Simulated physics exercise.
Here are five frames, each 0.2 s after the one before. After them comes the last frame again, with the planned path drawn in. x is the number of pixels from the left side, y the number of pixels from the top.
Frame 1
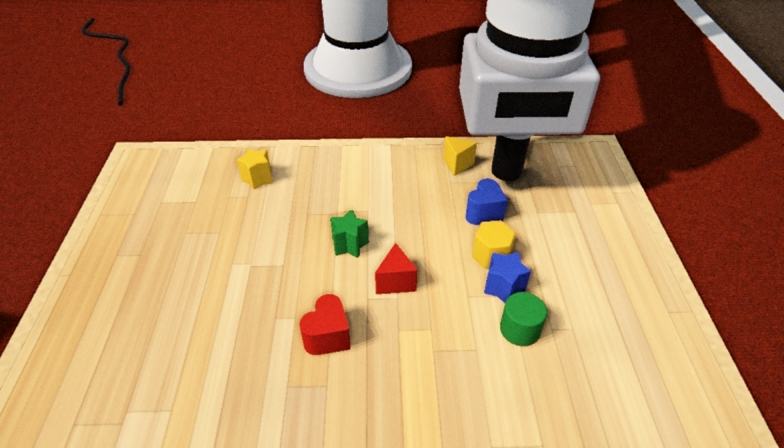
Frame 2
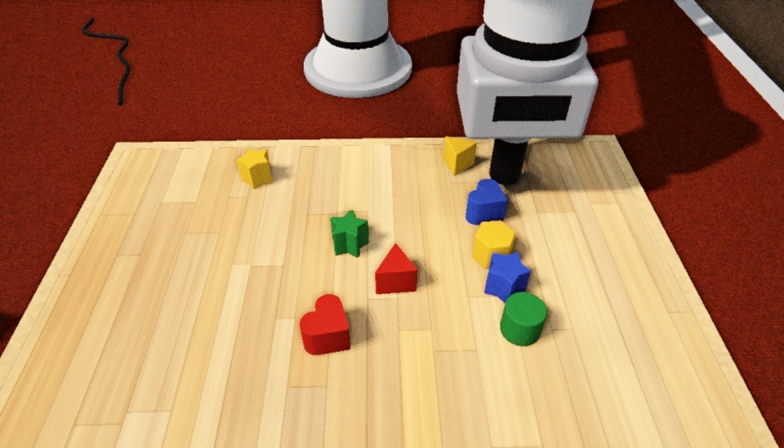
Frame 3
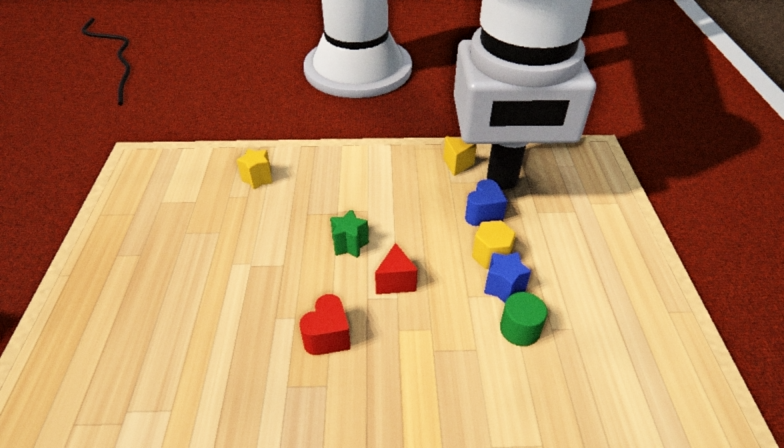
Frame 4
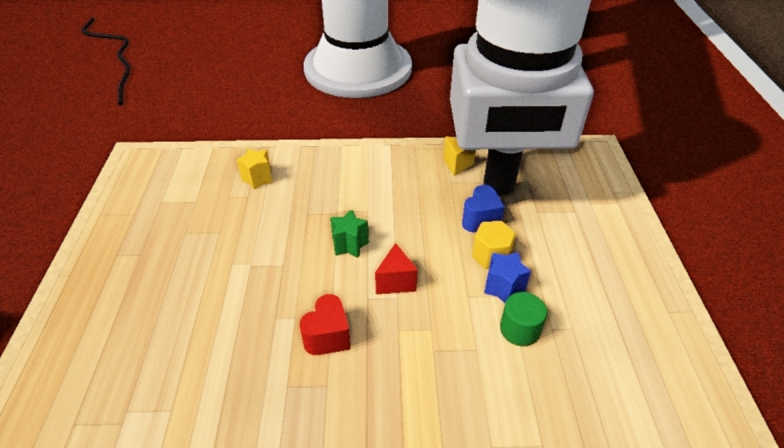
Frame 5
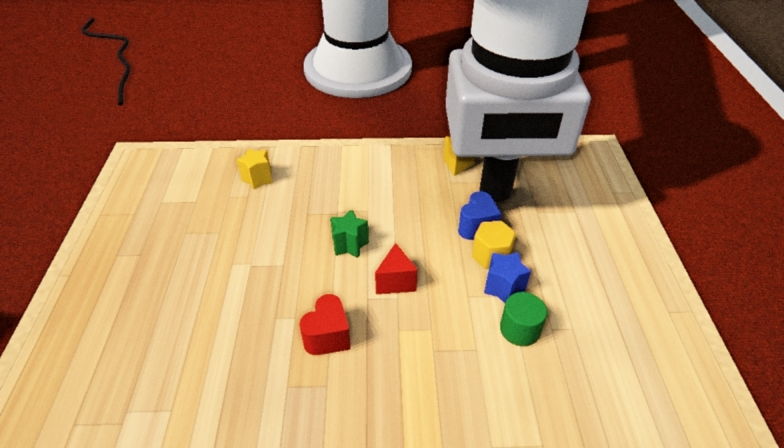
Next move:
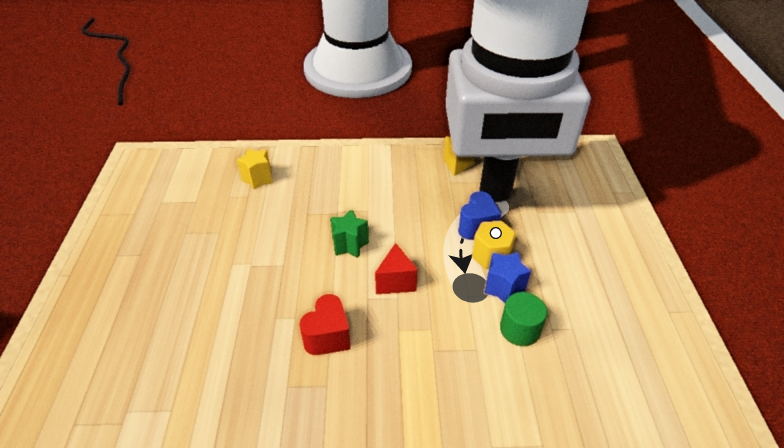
On a wooden board over a red surface, a robot arm's black stick moves slightly toward the viewer and left among scattered coloured blocks, then nudges the blue heart a short way down and left; the other blocks stay still.
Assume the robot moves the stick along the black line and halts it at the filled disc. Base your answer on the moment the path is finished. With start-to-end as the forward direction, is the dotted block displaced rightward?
In short: No.
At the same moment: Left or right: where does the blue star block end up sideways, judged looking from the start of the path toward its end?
The blue star block goes left.
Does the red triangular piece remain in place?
Going by the path, yes.
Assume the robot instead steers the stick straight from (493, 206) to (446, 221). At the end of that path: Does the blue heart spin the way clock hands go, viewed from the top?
My answer is no.
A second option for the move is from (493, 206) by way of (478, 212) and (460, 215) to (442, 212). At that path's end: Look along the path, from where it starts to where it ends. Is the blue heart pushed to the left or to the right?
It is displaced to the left.
The drawn path runs from (493, 206) by way of (469, 226) and (461, 254) to (471, 288); the dot is on the yellow six-sided block.
On the path given first. One third of the way, stick at (471, 212); blue heart at (460, 226), turned 40° anticlockwise; yellow six-sided block at (495, 239), turned 35° anticlockwise.
Two thirds of the way, stick at (463, 241); blue heart at (447, 256), turned 40° anticlockwise; yellow six-sided block at (499, 246), turned 60° anticlockwise; blue star block at (514, 272).
At the end, stick at (473, 273); red triangular piece not moved; blue heart at (442, 278); yellow six-sided block at (509, 254), turned 95° anticlockwise; blue star block at (527, 281), turned 25° anticlockwise; green round block at (532, 313).
